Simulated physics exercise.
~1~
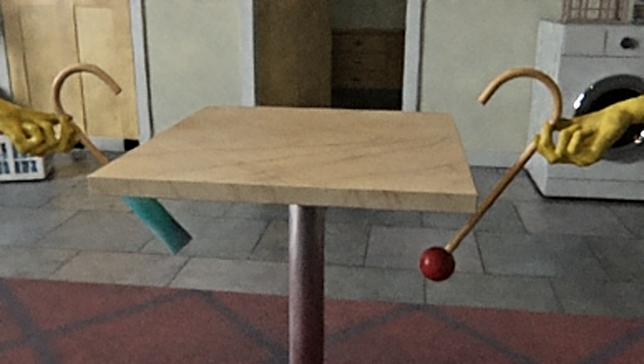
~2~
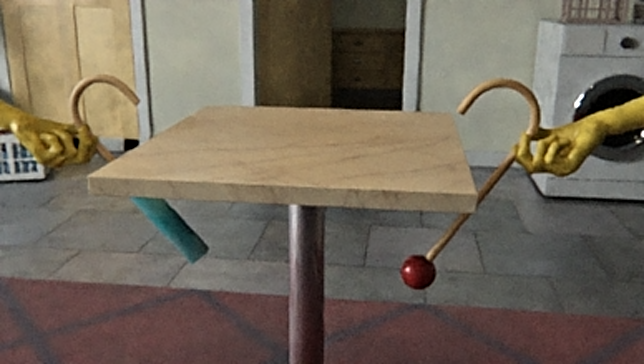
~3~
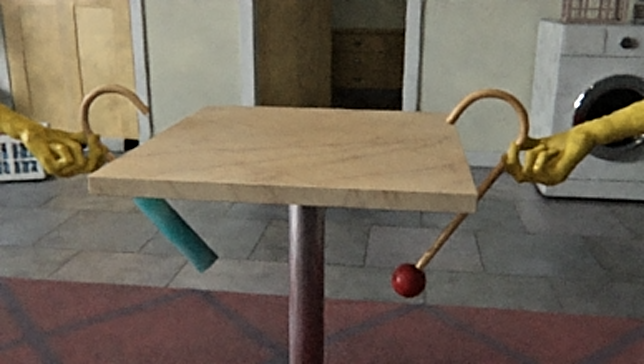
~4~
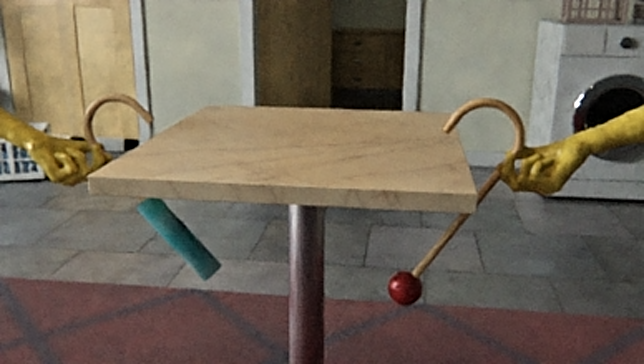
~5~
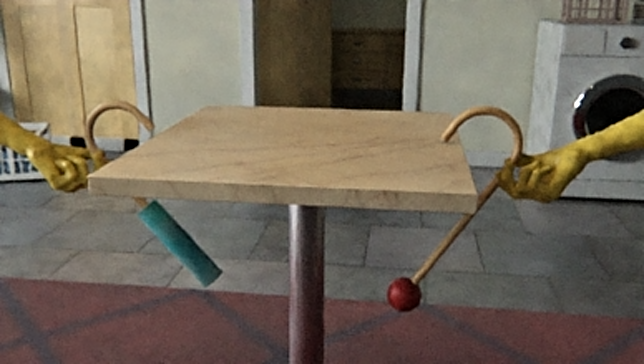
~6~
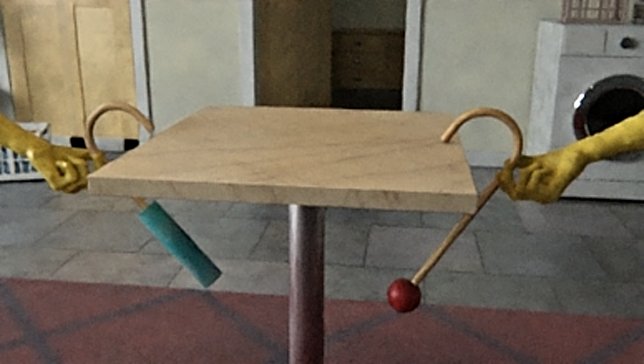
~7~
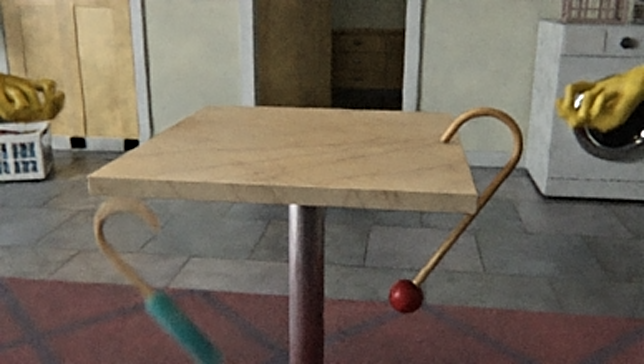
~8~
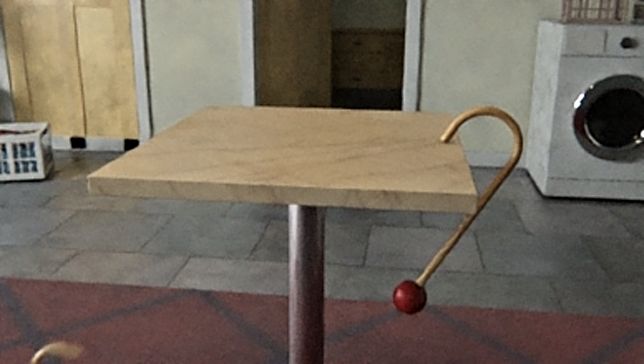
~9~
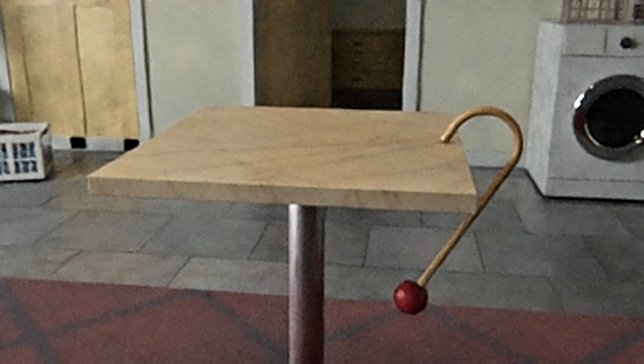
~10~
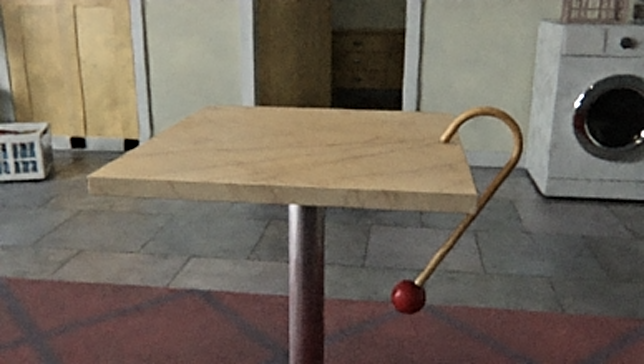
Yellow-gloved hands hooking two cane-like objects over a table's ends, then letting go, the turquoise one falling and red-tipped one staying hooked.
